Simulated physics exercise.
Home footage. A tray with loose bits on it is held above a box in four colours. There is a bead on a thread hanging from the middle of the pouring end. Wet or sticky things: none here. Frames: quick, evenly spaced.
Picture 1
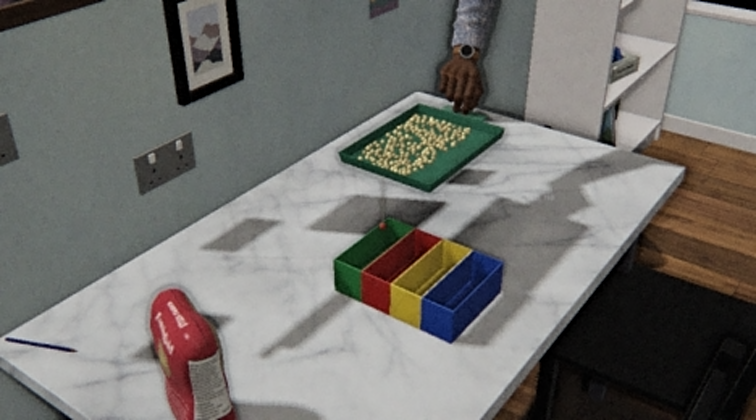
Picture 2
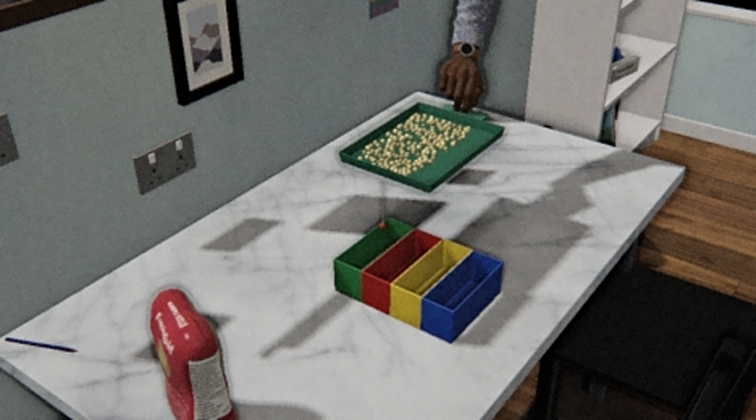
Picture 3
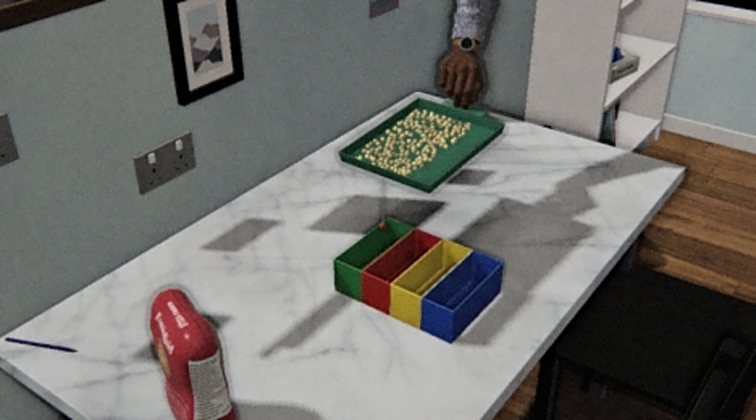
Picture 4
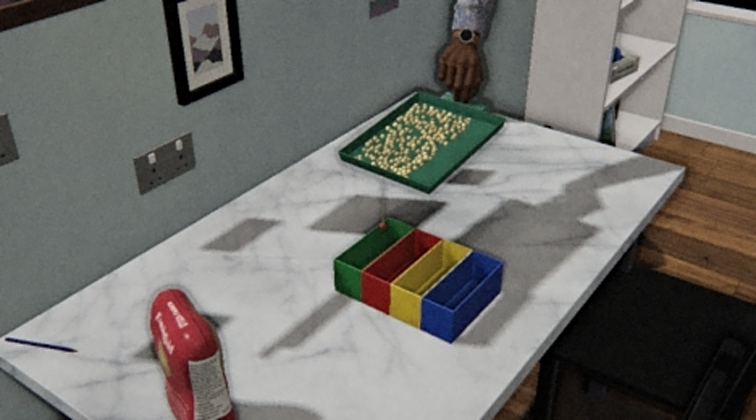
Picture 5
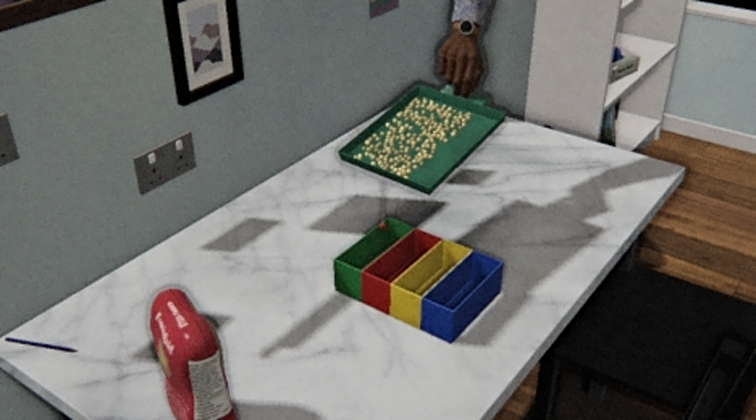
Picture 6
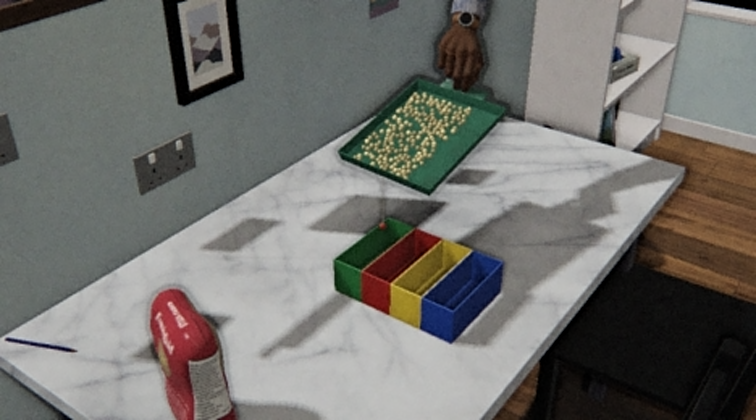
A green tray of pale soya beans sat level above a box with green, red, yellow and blue sections, then a hand at its far end slowly raised that end, tilting it slightly.
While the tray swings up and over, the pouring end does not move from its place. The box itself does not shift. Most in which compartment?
Red compartment.
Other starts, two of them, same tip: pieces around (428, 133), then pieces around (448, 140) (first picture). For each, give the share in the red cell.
Around 60 percent the first time and around 60 percent the second time.
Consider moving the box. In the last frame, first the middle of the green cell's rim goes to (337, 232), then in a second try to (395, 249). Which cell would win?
The first placement favours blue, while the second favours the red one.
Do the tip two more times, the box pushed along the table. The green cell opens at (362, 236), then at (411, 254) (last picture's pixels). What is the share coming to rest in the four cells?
Well, you'd get about 100 per cent and then about 80 per cent.
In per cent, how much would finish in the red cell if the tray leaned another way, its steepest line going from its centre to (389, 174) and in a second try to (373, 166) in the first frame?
First case: 30 %; second case: 0 %.
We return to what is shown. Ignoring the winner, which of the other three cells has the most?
Rank two - yellow.
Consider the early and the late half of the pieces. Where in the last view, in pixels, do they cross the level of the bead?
Points: About (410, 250), then about (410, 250).
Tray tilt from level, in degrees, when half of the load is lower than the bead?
Close to 95° of tilt at that moment.
Soon after the last picture, tray tipped steeply; nearly all on the tray; a stray few in the red cell; a stray few falling or outside the box.
A little later, tray tipped right over; about half on the tray; a small part in the red cell; a small part in the yellow cell; a stray few in the green cell; about a quarter falling or outside the box.
Later still, tray tipped past a quarter turn; about half in the red cell; about a quarter in the yellow cell; about a quarter in the green cell; a stray few in the blue cell; a stray few falling or outside the box.
At rest, tray tipped past a quarter turn; about half in the red cell; about a quarter in the yellow cell; about a quarter in the green cell; a stray few in the blue cell; a stray few outside the box.
